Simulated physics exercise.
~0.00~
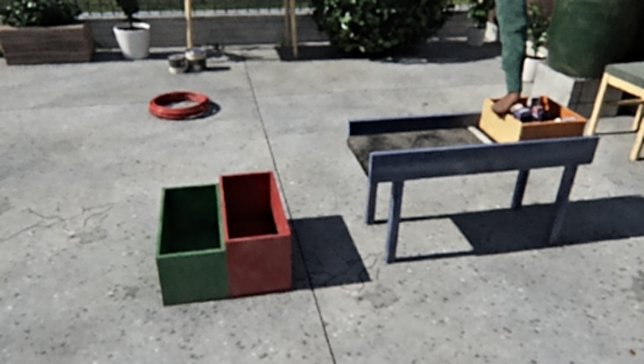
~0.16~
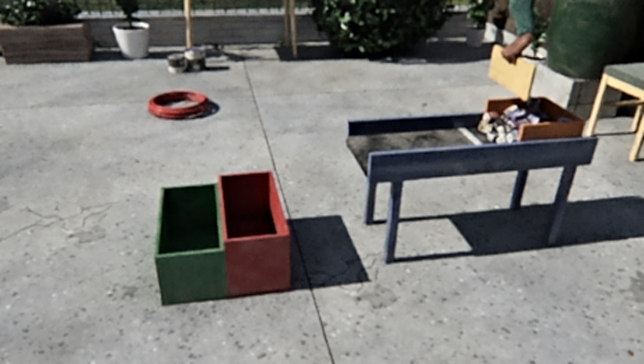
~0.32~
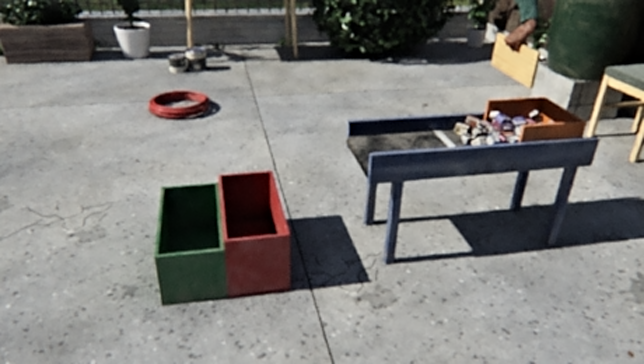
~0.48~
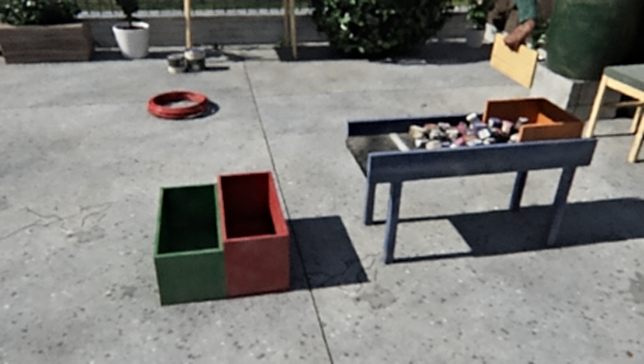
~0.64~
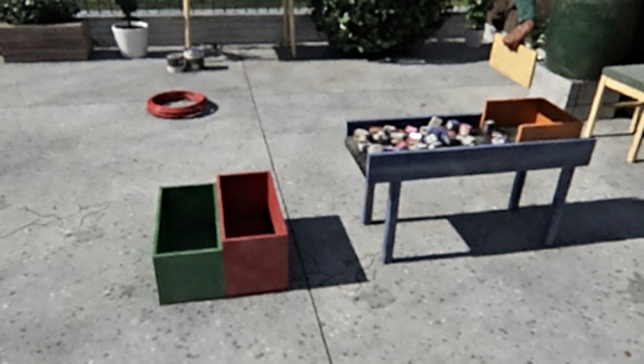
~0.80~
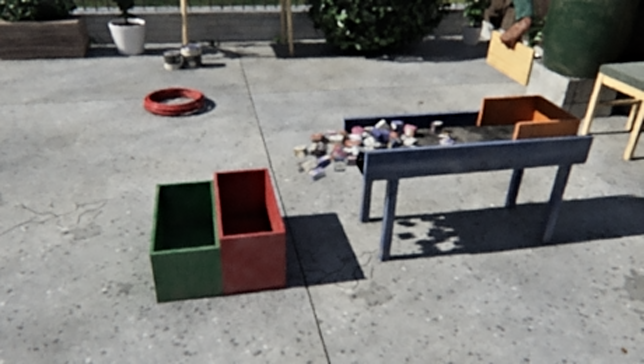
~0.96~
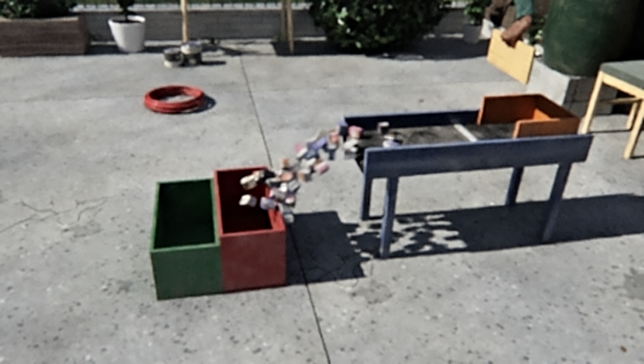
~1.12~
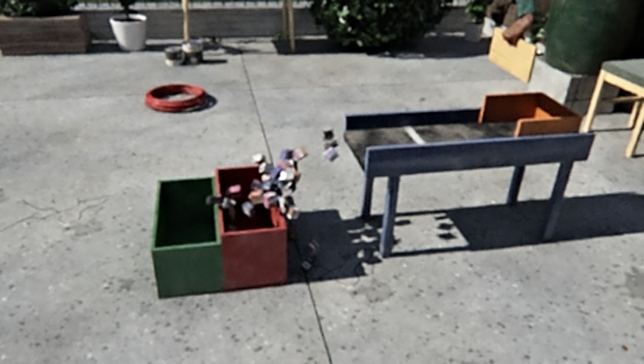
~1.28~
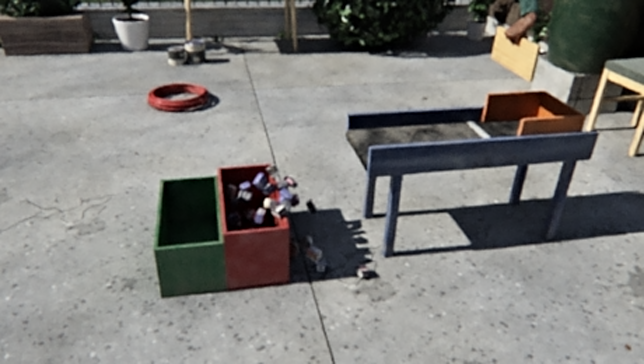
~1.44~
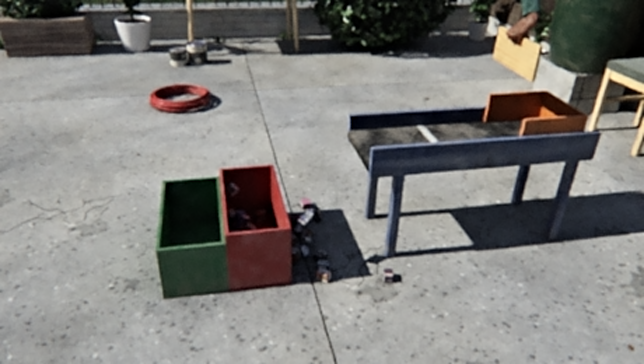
A heap of small cartons slid left along a blue-framed belt after someone lifted the orange pen's gate, then spilled off the end in a stream, most dropping into the red tote while a number ended up on the ground beside it.
